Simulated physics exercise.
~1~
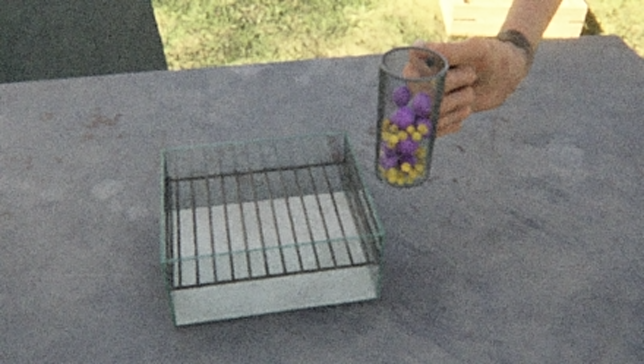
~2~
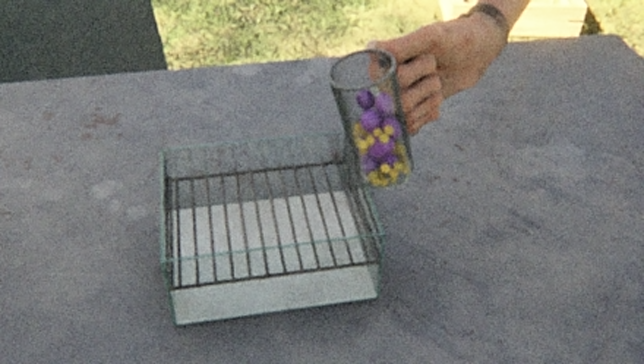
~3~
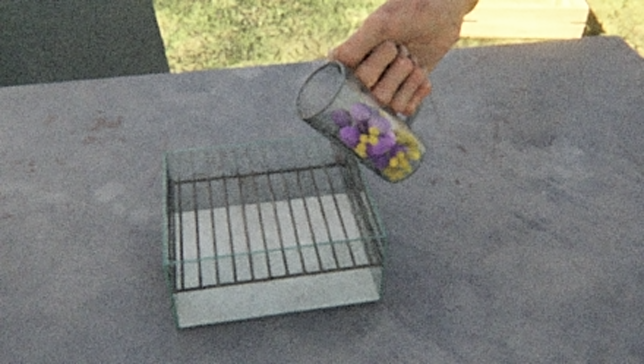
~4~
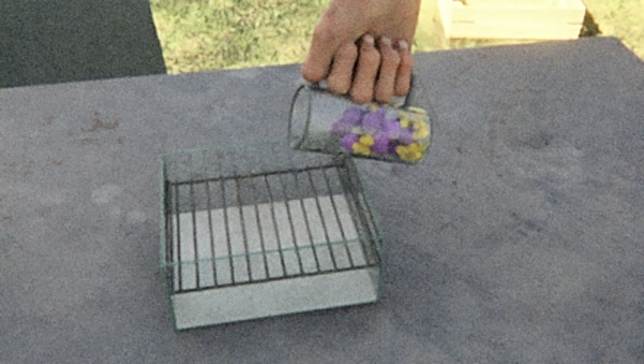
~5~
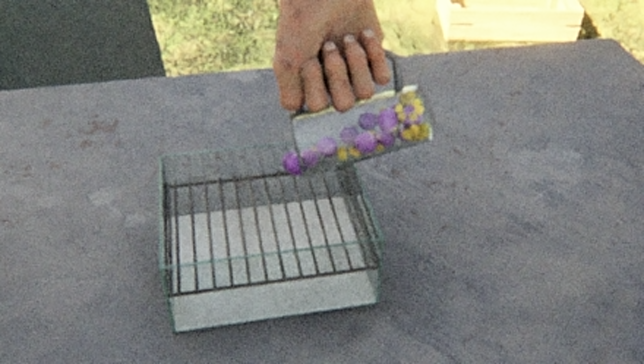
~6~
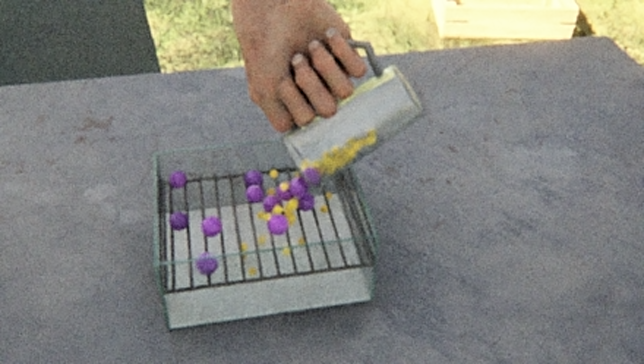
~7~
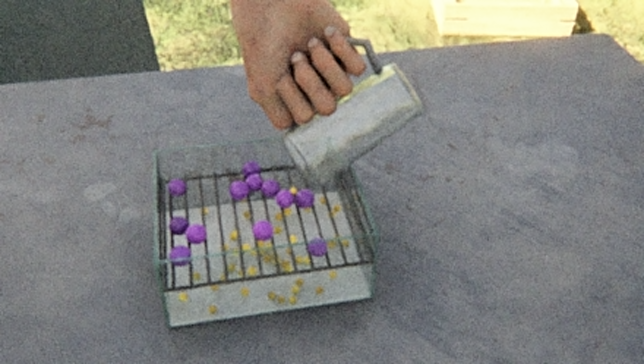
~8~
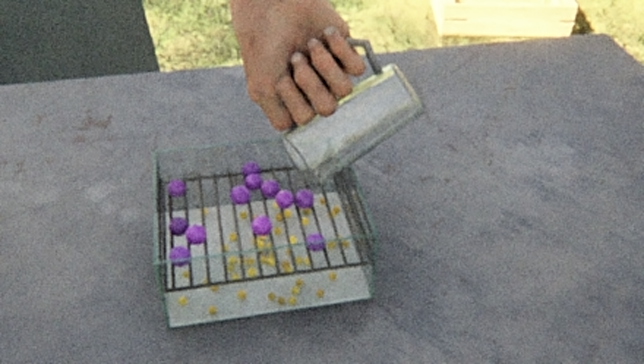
A hand holds a clear cup of purple balls and smaller yellow bits above a glass-sided open box with a dark wire grille across it. The box sits on a grey tabletop outdoors, seen from above at a slight angle, with grass behind. The hand moves left and tips the cup onto its side over the box. Purple balls slide out first, then the yellow bits follow as the cup tilts further down. The yellow bits drop through the wires and scatter underneath, while the purple balls stay spread on the grille beneath the emptied cup.
